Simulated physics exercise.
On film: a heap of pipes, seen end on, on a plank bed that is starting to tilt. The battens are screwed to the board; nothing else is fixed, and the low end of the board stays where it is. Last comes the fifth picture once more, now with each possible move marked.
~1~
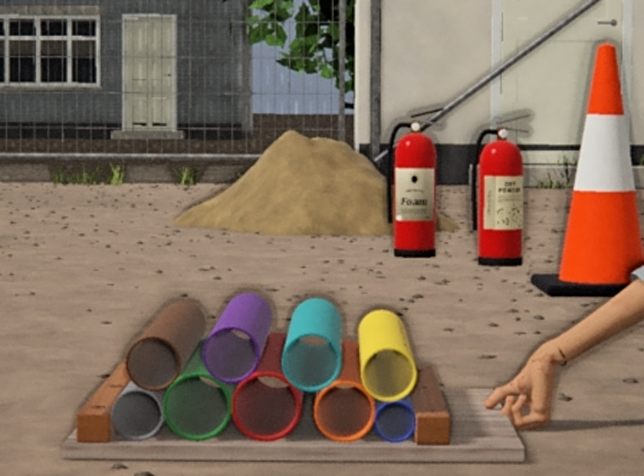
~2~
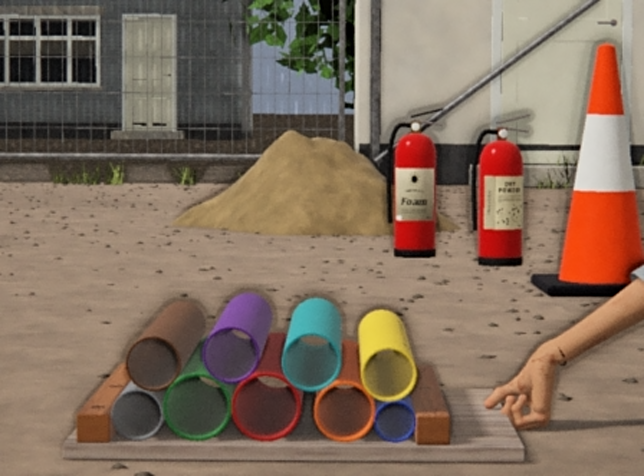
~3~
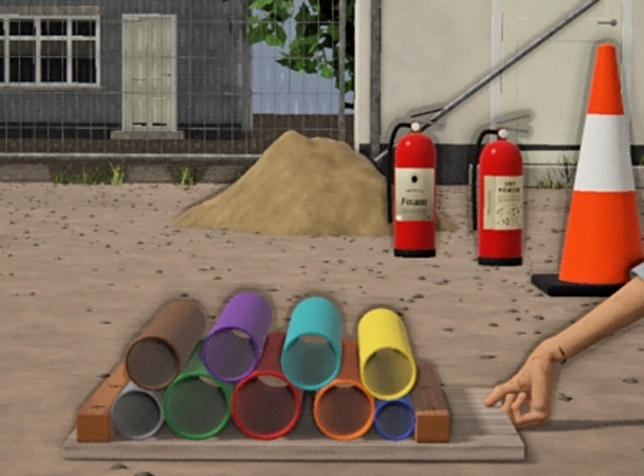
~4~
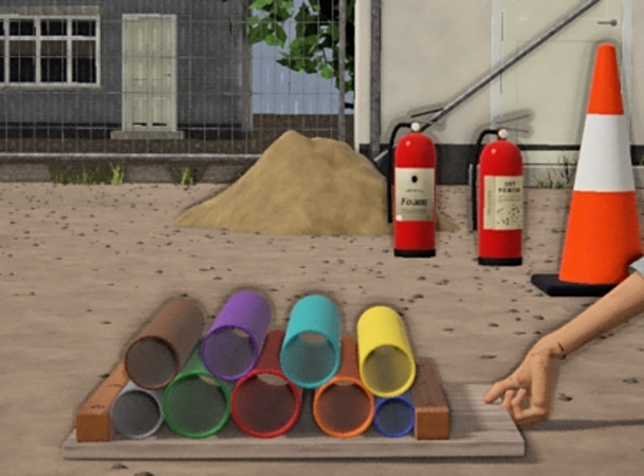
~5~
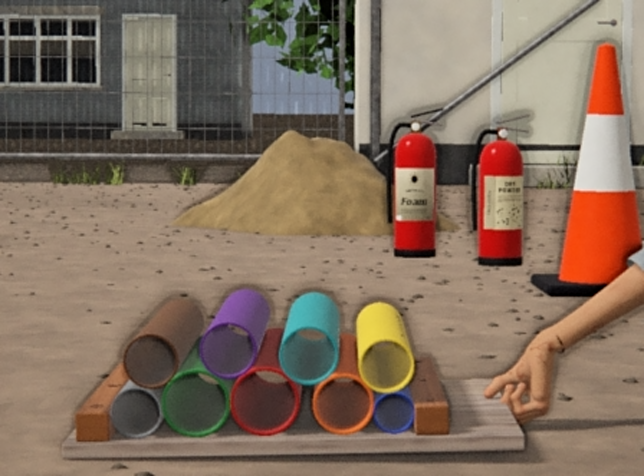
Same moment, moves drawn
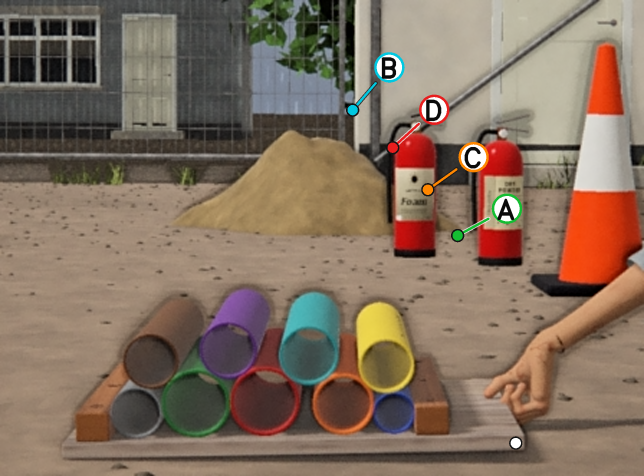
In a yard, colourful pipes lie stacked on a board that barely moves beside a hand.
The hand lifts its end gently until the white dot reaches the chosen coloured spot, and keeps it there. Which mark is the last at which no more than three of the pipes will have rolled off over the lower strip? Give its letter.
Up to D.
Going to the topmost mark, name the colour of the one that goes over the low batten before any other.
The brown one.
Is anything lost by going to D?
Yes.
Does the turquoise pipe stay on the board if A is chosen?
The turquoise pipe: Yes.
On the marked copy, A at (457, 236); B at (352, 110); C at (428, 190); D at (393, 147); the white dot at (516, 443).
With D. Early on, board at 22°.
Further on, board at 42°.
At the end, board at 43°, three over the low batten (turquoise, brown, purple).
As for the rest, A one over the low batten (brown); B four over the low batten (turquoise, brown, yellow, purple); C two over the low batten (brown, purple).
